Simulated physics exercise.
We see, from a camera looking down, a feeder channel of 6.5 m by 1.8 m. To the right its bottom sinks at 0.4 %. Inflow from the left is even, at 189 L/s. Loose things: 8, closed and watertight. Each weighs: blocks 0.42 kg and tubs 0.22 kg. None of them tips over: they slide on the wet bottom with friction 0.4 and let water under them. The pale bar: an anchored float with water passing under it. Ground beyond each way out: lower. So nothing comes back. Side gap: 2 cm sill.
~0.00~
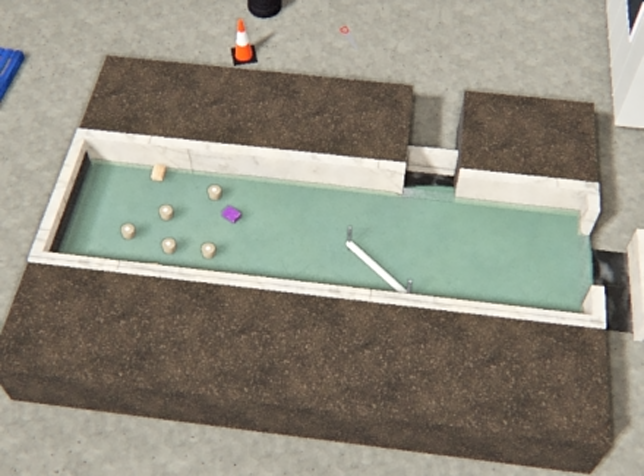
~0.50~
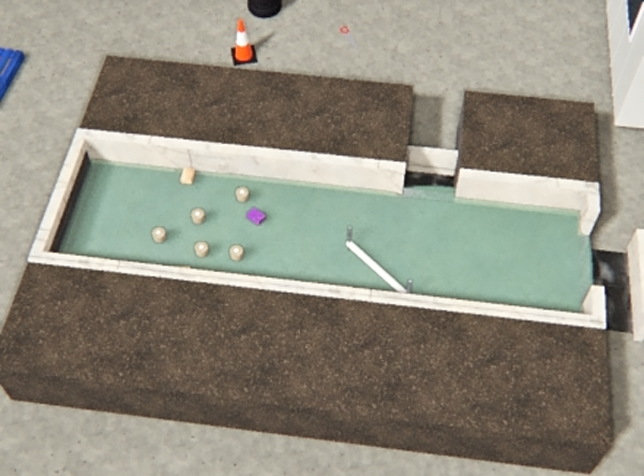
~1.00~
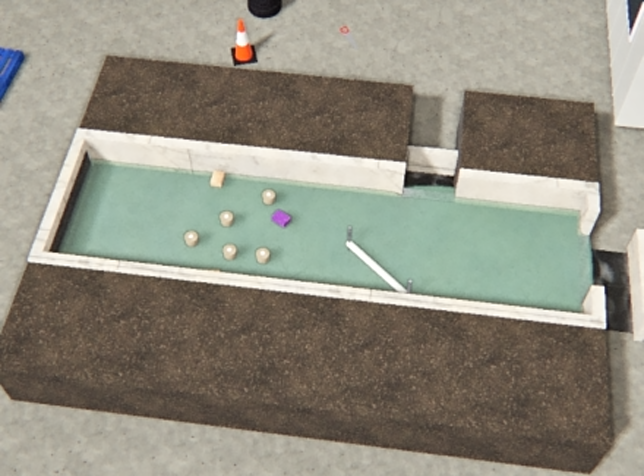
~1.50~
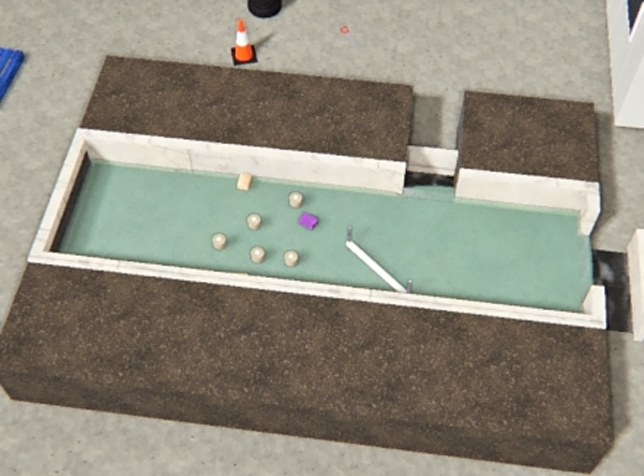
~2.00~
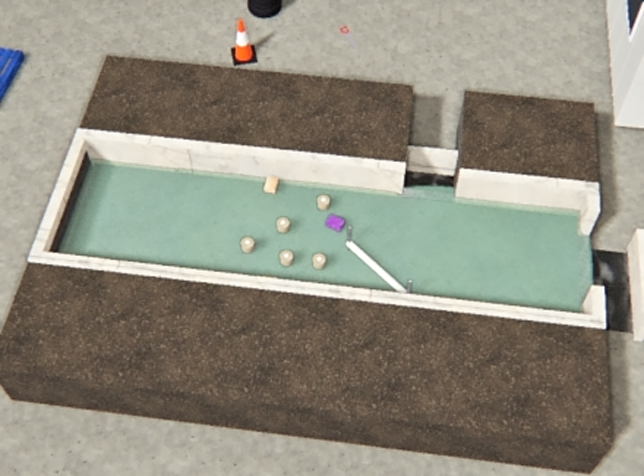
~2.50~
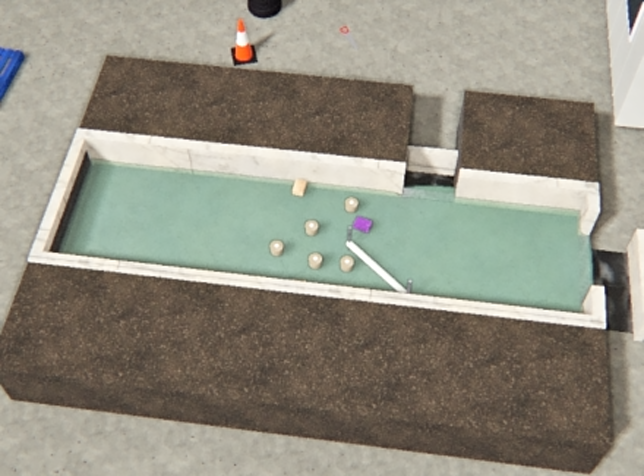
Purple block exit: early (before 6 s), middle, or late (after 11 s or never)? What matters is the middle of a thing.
It will be washed out once the earlier limit passes, yet by the later one.
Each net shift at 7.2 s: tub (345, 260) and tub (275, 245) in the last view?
The shifts read 250 cm and 300 cm, in that sequence.
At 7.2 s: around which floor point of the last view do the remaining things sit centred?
I'd say about (432, 272) in the last view.
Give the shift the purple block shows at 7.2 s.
Shift: About 400 cm.
After 3.5 s the purple block is near (418, 221), 2.4 m from its start, afloat; 0 of 8 are out; 8 afloat.
After 7.2 s the purple block is near (534, 205), 3.9 m from its start, afloat; 2 of 8 are out; 6 afloat.
After 12.0 s the purple block has gone out (at 9.3 s); 4 of 8 are out; 4 afloat.
After 16.0 s the purple block has gone out (at 9.3 s); 4 of 8 are out; 4 afloat.
